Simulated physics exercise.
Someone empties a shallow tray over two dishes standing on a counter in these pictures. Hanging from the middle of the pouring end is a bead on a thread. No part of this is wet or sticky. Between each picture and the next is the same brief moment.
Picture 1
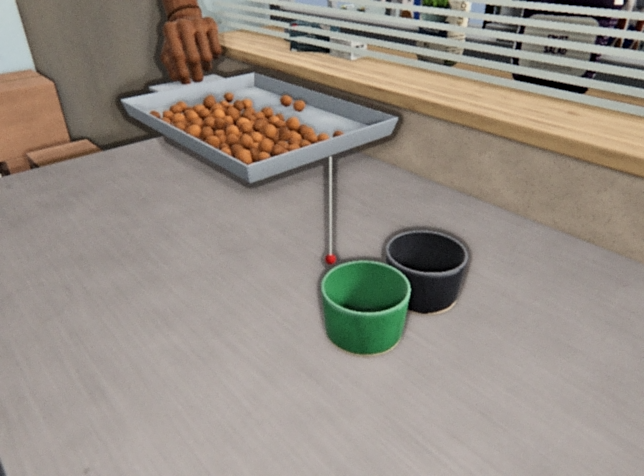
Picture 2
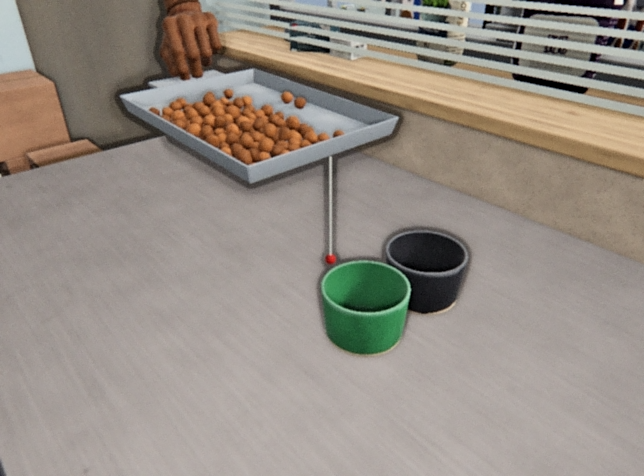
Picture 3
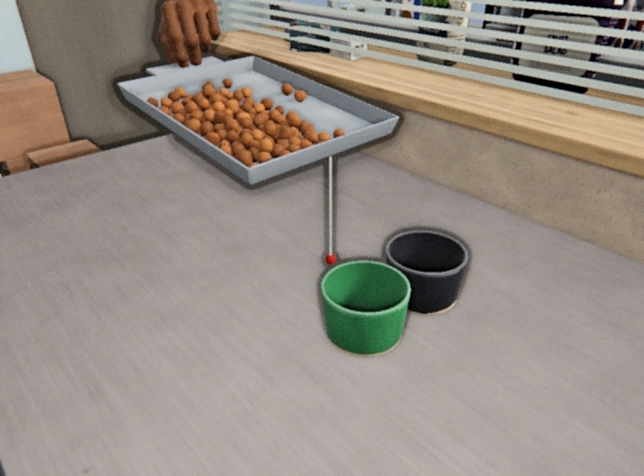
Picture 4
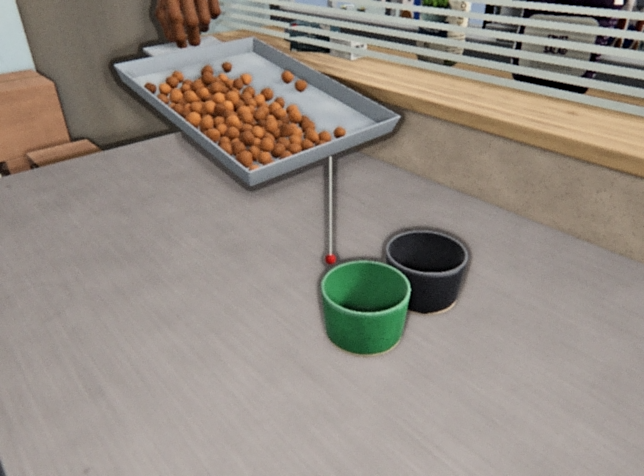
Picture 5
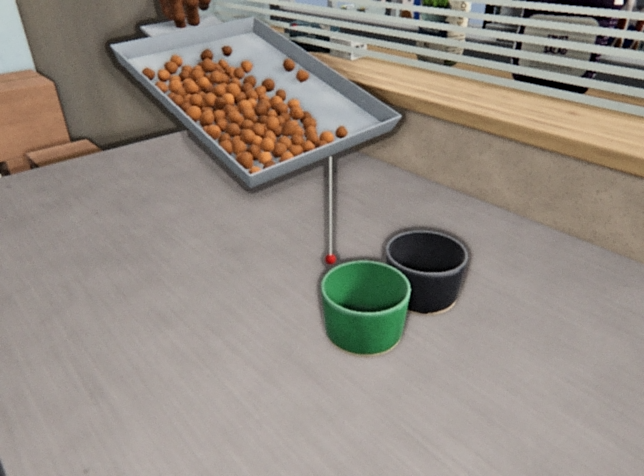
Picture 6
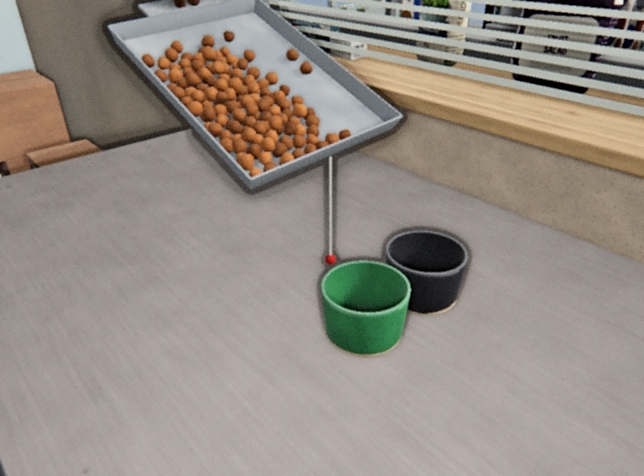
A brown hand raising the back of a shallow grey tray of hazelnuts, tilting it above green and black dishes.
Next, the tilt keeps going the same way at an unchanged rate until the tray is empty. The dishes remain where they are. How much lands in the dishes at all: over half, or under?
Result: Mostly missed.
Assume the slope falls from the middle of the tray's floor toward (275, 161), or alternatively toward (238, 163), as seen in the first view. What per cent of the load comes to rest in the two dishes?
Shares: About 10 in a hundred, then about 0 in a hundred.
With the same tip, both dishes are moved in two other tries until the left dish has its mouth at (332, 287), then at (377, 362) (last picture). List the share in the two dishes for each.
The first try gives 20 per cent, the second 10 per cent.
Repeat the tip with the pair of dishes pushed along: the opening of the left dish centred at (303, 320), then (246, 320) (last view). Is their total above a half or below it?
The first time it's higher than half, the second time lower than half.
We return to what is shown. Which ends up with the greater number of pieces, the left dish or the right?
Observation: The one at left.
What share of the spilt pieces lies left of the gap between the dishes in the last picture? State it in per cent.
Some 60 %.
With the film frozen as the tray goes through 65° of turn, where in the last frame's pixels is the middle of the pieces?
Roughly at (285, 132).
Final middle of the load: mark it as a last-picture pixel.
I'd say the middle ends up at about (366, 356).
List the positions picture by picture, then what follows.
In the first picture, corners of the pouring end (249, 163) and (391, 118), level; middle of the load (233, 133), hazelnuts; left dish (396, 326); right dish (456, 286); bead on its thread (330, 259).
In the second picture, corners of the pouring end (249, 164) and (392, 117), level; middle of the load (233, 131).
In the third picture, corners of the pouring end (250, 165) and (392, 117), tipped barely, lowest at the left corner; middle of the load (233, 126).
In the fourth picture, corners of the pouring end (251, 168) and (394, 116), tipped a little, lowest at the left corner; middle of the load (232, 119).
In the fifth picture, corners of the pouring end (252, 171) and (395, 115), tipped clearly, lowest at the left corner; middle of the load (233, 113).
In the sixth picture, corners of the pouring end (252, 174) and (396, 114), tipped clearly, lowest at the left corner; middle of the load (234, 108), about a tenth on the move; left dish (396, 326); right dish (456, 286).
Just after the last frame, tray tipped steeply; the larger part on the tray; just a few outside both; about a tenth in the air.
A moment on, tray tipped past a quarter turn; about a tenth on the tray; roughly a quarter in the left dish; just a few in the right dish; roughly half outside both; roughly a quarter in the air.
Further on, tray tipped past a quarter turn; roughly a quarter in the left dish; just a few in the right dish; the larger part outside both.
When it is over, tray tipped past a quarter turn; roughly a quarter in the left dish; just a few in the right dish; the larger part outside both.
